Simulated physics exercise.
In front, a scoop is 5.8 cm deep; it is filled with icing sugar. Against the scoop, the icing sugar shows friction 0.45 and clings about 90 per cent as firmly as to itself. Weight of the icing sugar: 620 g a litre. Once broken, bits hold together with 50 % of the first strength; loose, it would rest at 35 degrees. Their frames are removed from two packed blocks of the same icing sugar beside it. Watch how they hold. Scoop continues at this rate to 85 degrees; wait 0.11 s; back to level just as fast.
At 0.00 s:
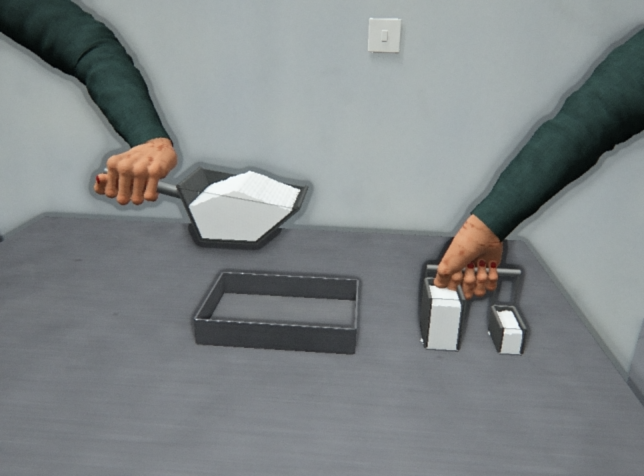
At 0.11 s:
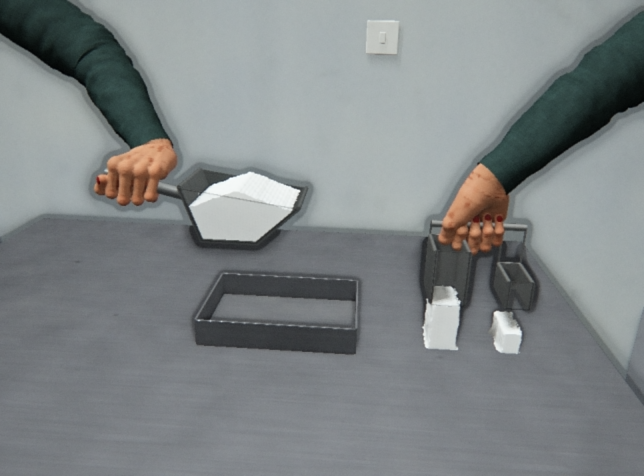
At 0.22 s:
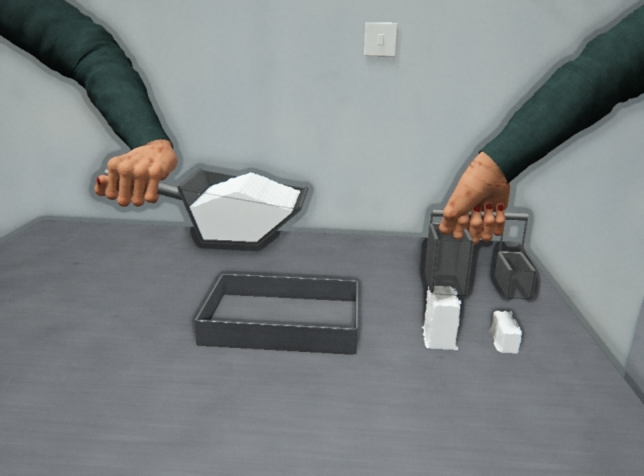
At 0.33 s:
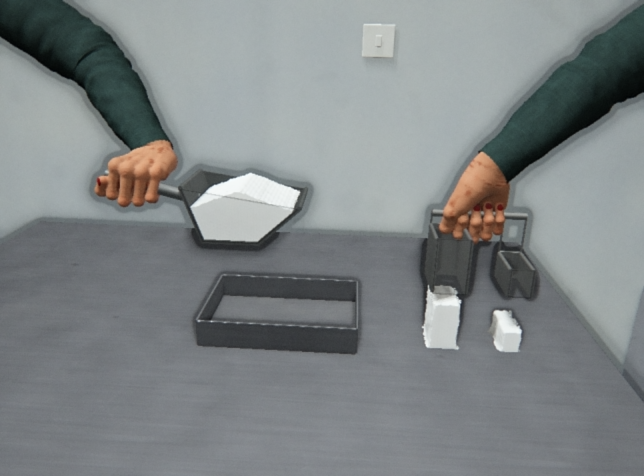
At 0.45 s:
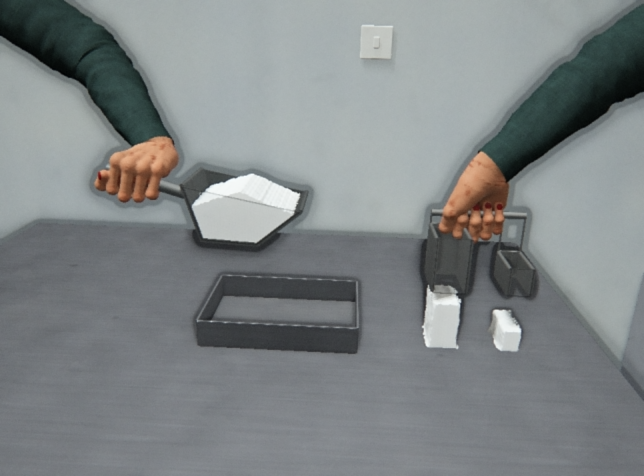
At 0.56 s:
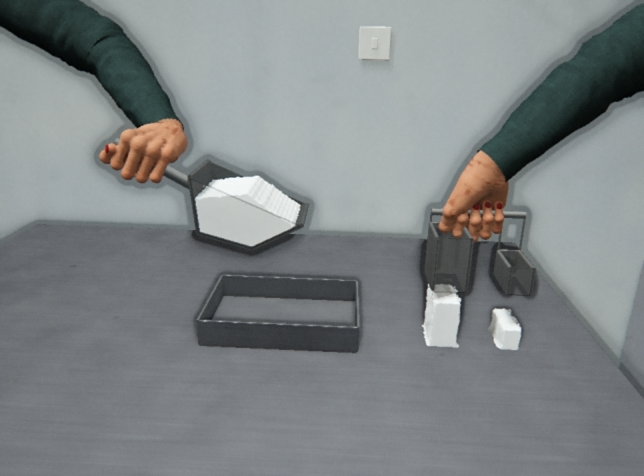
The clip shows one hand holding a scoop of white powder beside an empty dark tray while another lifts dark molds off two white blocks at right; then the left hand tilts the scoop slightly toward the right.
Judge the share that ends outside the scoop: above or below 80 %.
Prediction - beneath 80 percent.
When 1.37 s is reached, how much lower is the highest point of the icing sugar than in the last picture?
Measured change: Around 3.5 cm.
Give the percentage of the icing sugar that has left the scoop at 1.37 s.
Estimate: Near 70 in a hundred.
After 0.93 s, the scoop is at 66 degrees and 0 % has left it.
After 1.37 s, the scoop is at 80 degrees and 71 % has left it.
After 1.82 s, the scoop is at 19 degrees and 73 % has left it.
After 2.26 s, the scoop is at 0 degrees and 73 % has left it.
After 2.37 s, at the end, the scoop is at 0 degrees and 73 % has left it.
